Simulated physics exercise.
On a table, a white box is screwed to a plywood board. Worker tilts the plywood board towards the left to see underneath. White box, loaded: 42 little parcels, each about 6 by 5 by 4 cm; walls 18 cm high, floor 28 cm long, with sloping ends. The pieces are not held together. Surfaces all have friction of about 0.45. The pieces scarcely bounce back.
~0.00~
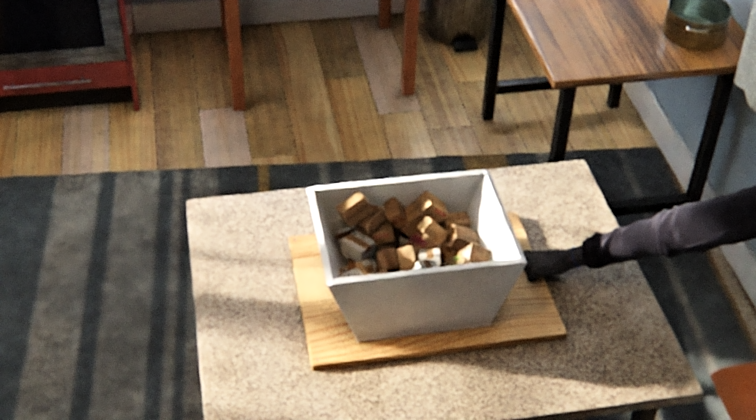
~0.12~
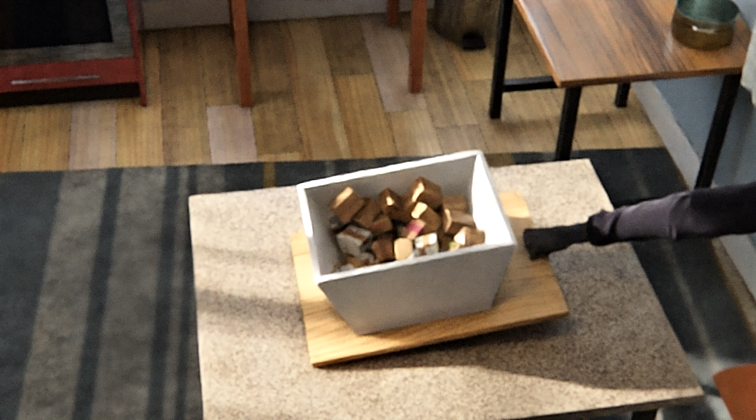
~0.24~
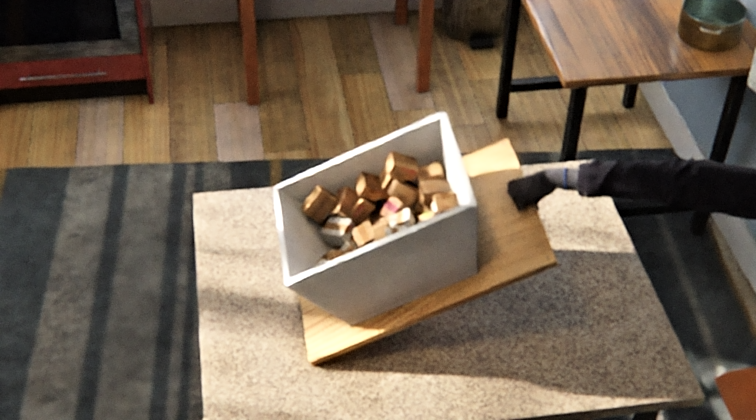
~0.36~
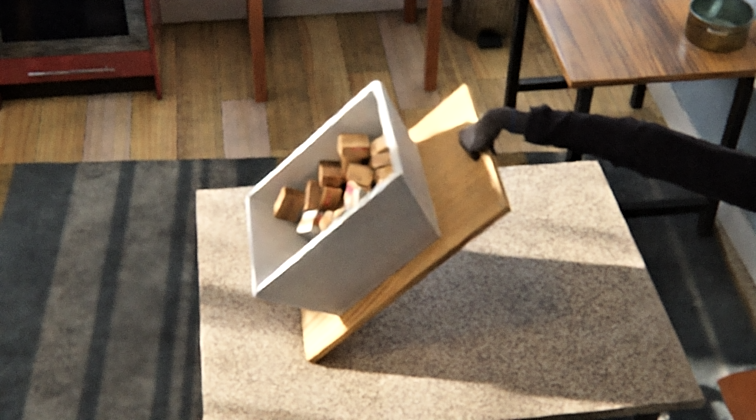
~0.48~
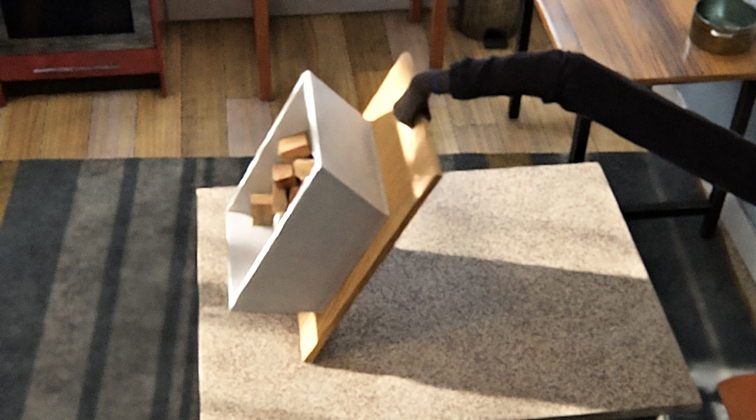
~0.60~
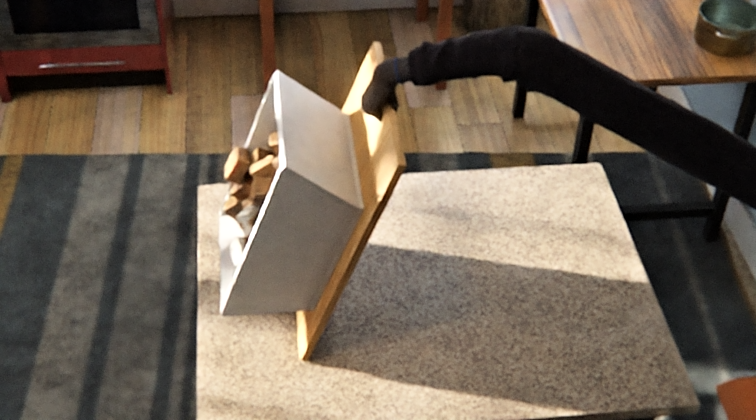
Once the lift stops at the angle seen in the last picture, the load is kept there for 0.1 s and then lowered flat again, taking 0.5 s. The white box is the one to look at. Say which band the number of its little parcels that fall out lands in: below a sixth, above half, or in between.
The count falls between a sixth and a half.
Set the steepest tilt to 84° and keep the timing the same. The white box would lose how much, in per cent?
Then it's 80 per cent for the white box.
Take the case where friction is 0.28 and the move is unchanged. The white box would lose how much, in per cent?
Then the white box sheds 50 per cent of its load.
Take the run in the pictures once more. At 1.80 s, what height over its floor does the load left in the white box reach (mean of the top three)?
16 cm or thereabouts.
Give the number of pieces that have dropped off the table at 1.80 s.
Estimated tally of pieces: Close to 10.
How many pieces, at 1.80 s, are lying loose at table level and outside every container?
Tally: Some 3.
After 0.79 s, tilt 64°; the white box is down by 5 of 42.
After 1.03 s, tilt 19°; the white box is down by 13 of 42.
After 1.37 s, tilt 0°; the white box is down by 13 of 42.
Final count (at 1.80 s), the white box is down by 13 of 42. Asked share, 13 of 42, 31 per cent.
